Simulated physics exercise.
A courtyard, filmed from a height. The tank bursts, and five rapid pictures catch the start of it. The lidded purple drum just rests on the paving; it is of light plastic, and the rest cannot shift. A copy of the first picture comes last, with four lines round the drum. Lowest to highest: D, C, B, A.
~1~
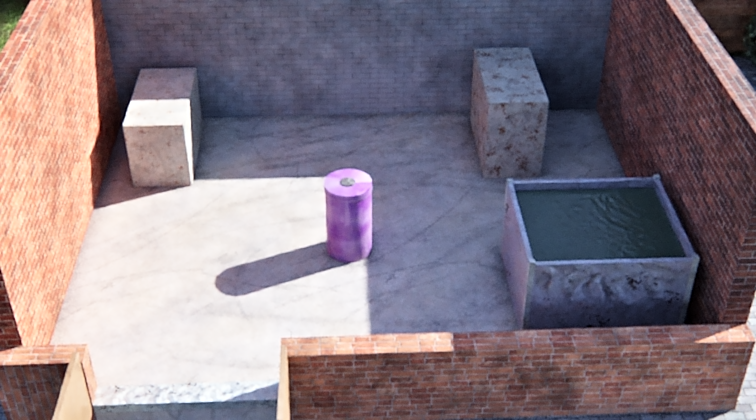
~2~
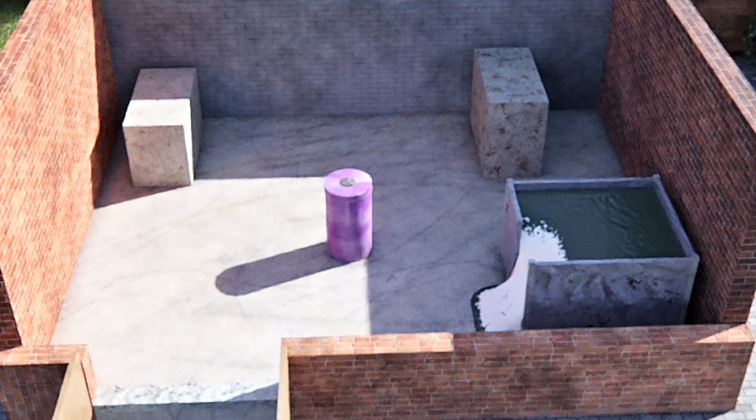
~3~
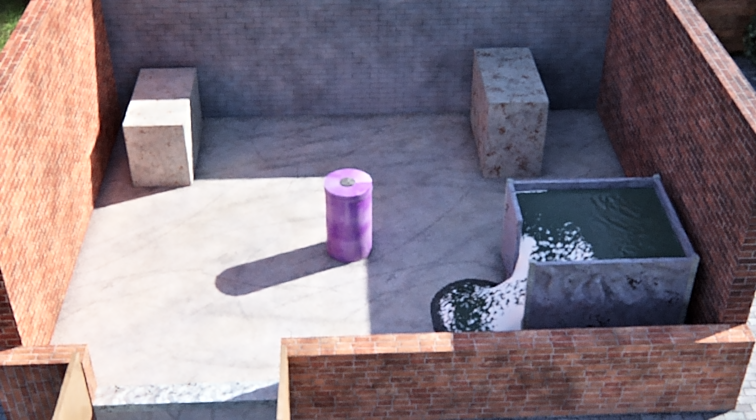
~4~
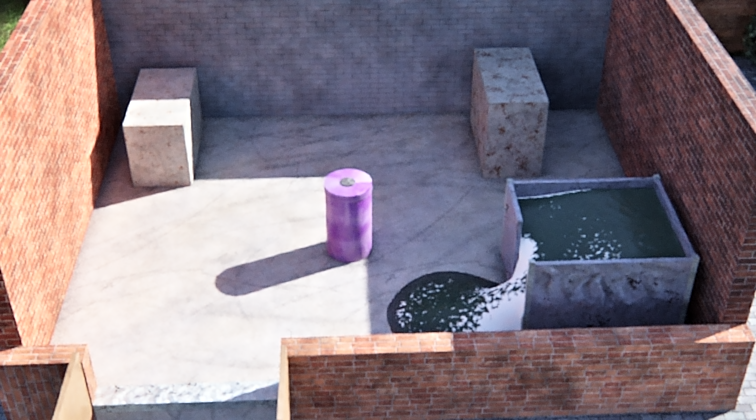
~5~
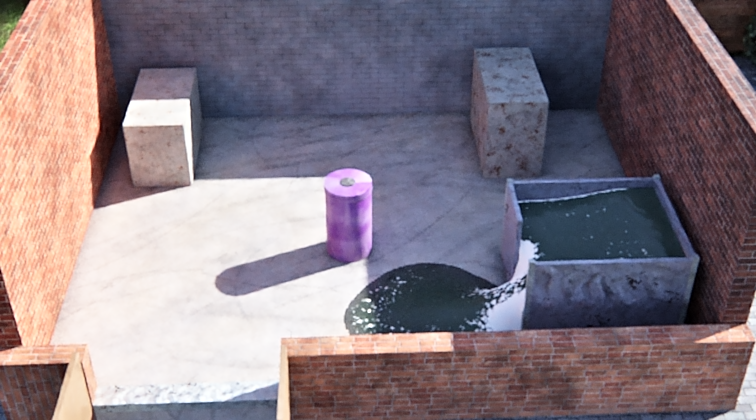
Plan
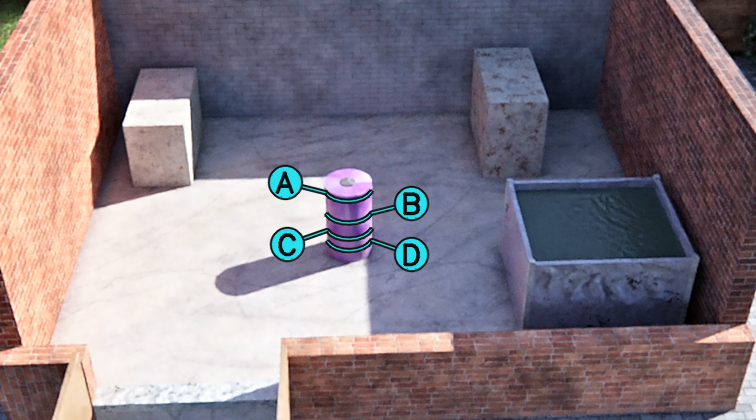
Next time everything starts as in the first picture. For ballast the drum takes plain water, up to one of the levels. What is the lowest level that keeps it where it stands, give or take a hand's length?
D.
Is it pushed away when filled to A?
No, that is safe.
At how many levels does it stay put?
All of them.
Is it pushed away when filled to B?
No, not at all.
In cyan, A at (348, 201); B at (349, 223); C at (349, 239); D at (349, 250); from the bottom up D, C, B, A.
With A, it does not move.
With B, it does not move.
With C, it does not move.
With D, it shifts by a finger or two and stays.
